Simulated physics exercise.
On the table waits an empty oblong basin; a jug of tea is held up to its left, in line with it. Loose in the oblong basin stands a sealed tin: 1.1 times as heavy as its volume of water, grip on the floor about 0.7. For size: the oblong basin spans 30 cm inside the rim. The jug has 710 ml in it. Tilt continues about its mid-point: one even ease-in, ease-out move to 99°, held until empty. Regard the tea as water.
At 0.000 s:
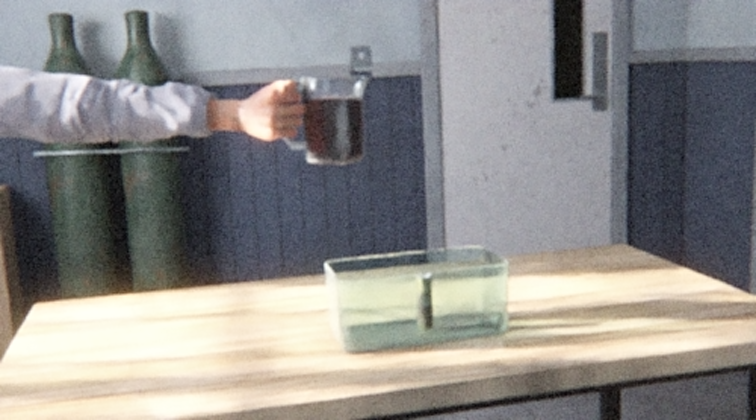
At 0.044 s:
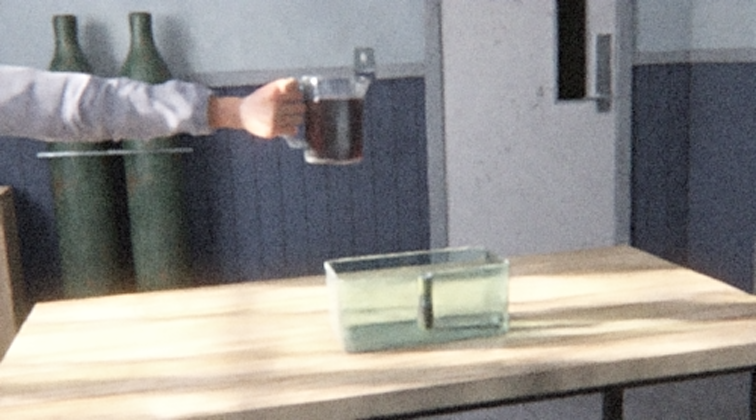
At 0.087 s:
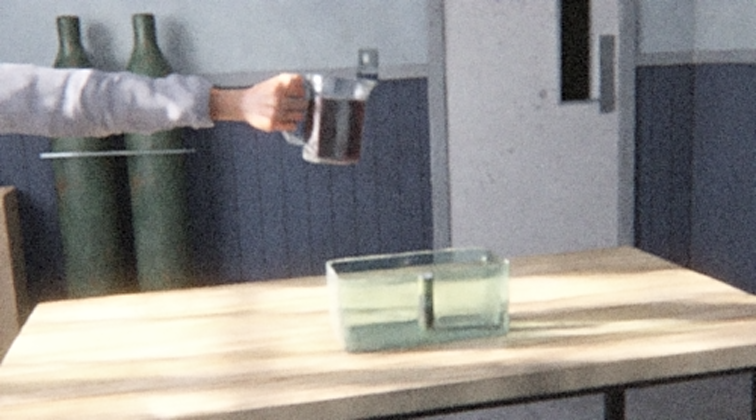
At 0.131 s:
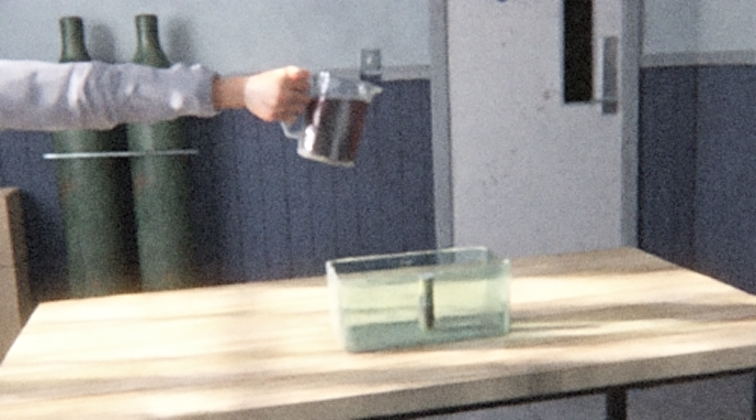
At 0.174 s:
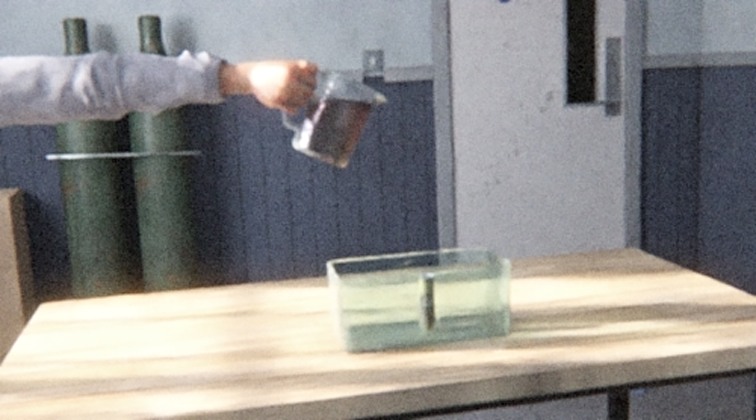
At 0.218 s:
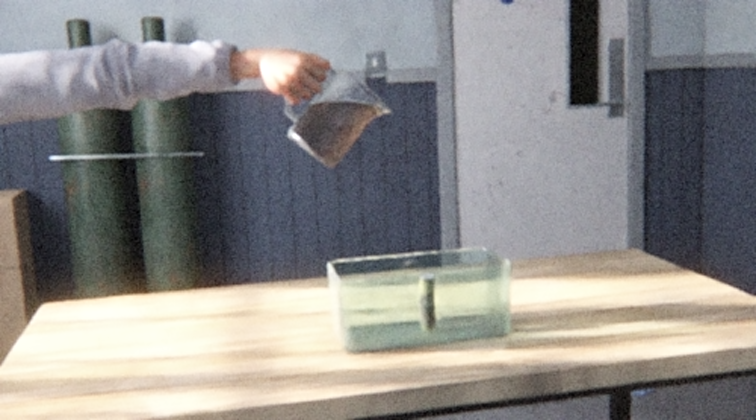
A glass jug of dark tea, held up by a hand reaching in from the left, tilted slowly and then faster to the right above an empty clear oblong basin on a wooden table.
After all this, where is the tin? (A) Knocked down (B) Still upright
Answer: B.
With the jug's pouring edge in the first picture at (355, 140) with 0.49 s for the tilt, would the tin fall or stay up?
Then the tin comes down.
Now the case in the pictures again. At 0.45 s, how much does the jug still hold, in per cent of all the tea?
Around 68 percent.
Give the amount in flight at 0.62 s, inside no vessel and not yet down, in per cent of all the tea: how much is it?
Around 36 per cent of the liquid is in flight.
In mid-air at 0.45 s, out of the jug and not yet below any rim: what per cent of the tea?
Around 32 in a hundred.
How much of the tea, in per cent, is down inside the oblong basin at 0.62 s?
The share is close to 36 percent.
By 0.45 s the tilt is 97° and 67 per cent is still to pour; the tin stands where it began.
By 0.62 s the tilt is 99° and 30 per cent is still to pour; the tin stands where it began.
By 0.80 s the tilt is 99° and 11 per cent is still to pour; the tin stands where it began.
By 0.99 s the tilt is 99° and 4 per cent is still to pour; the tin stands where it began.
At rest the tin stands where it began.
